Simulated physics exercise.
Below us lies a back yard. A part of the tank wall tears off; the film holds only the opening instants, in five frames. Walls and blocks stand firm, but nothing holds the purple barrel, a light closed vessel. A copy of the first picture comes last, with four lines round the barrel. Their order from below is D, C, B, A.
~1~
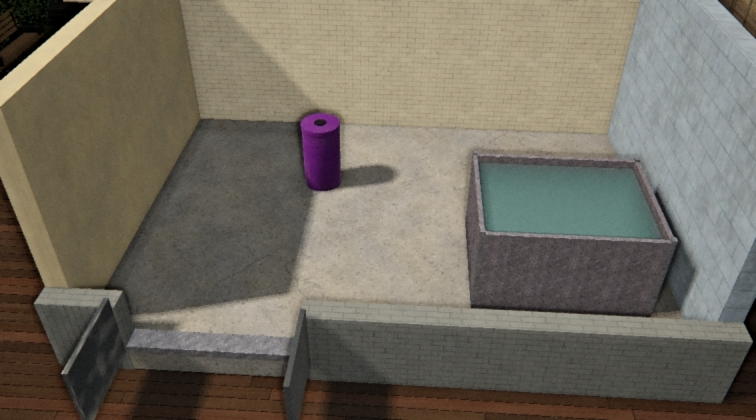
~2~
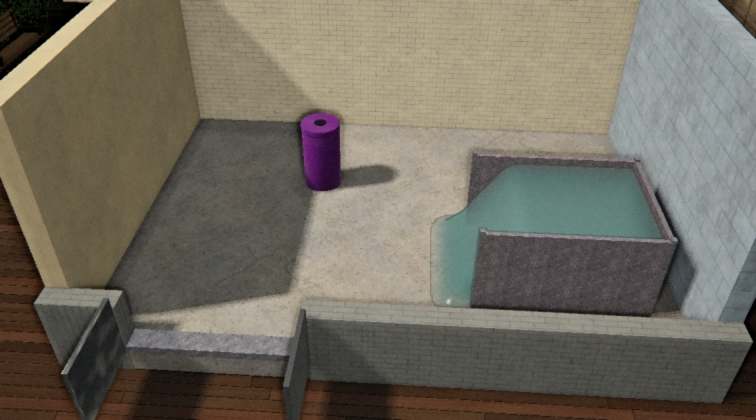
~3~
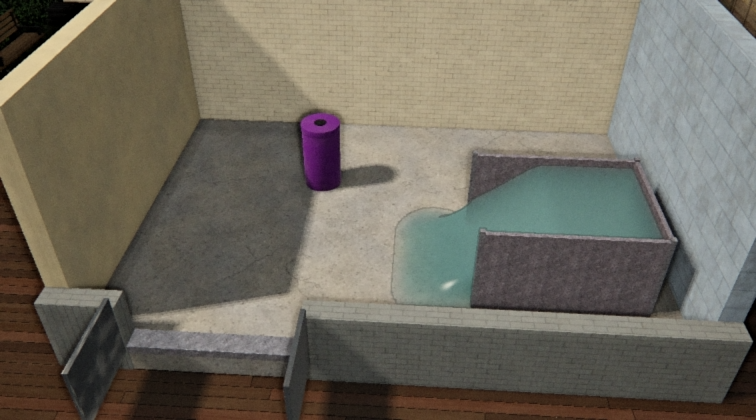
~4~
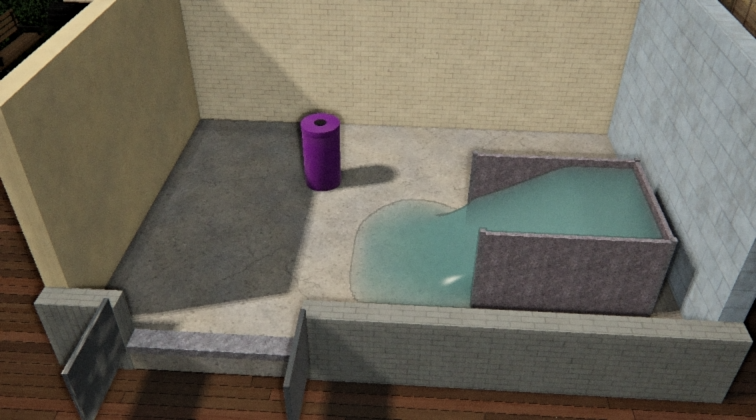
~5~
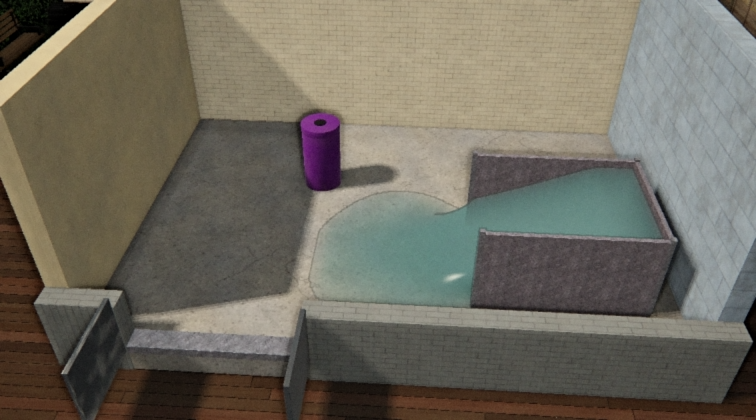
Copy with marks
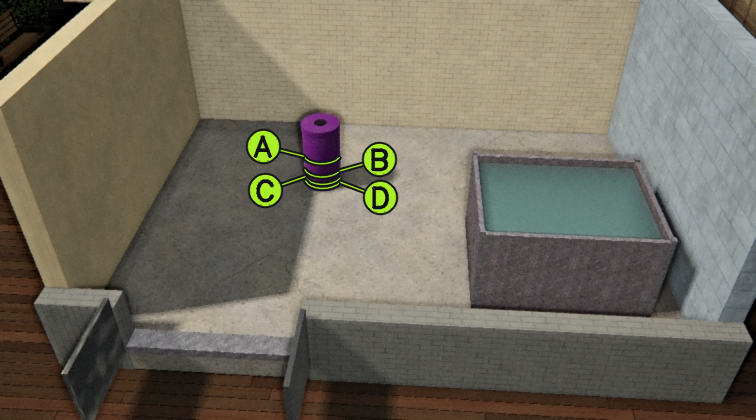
A stone-walled tank of blue-green water stands at the right of a back yard seen from above, with a purple barrel near the middle, cream walls behind and at left, a pale blue wall at right, and an open gate at front left. The tank's left side disappears and water pours out through the gap. The pool spreads leftward across the pale paving towards the barrel, which stays still, as does the camera.
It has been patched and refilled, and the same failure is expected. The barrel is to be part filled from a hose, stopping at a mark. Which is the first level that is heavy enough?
It is A.
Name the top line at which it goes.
The answer is B.
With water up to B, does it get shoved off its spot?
Yes, it does.
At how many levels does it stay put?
One of them.
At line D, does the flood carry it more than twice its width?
Yes, clearly.
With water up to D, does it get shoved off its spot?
Yes, that goes wrong.
In lime, A at (319, 163); B at (320, 177); C at (321, 184); D at (321, 188); from the bottom up D, C, B, A.
If A is chosen, it does not move.
If B is chosen, it is pushed about its own width away.
If C is chosen, it is pushed about 4 times its own width away.
If D is chosen, it is pushed about 6 times its own width away.
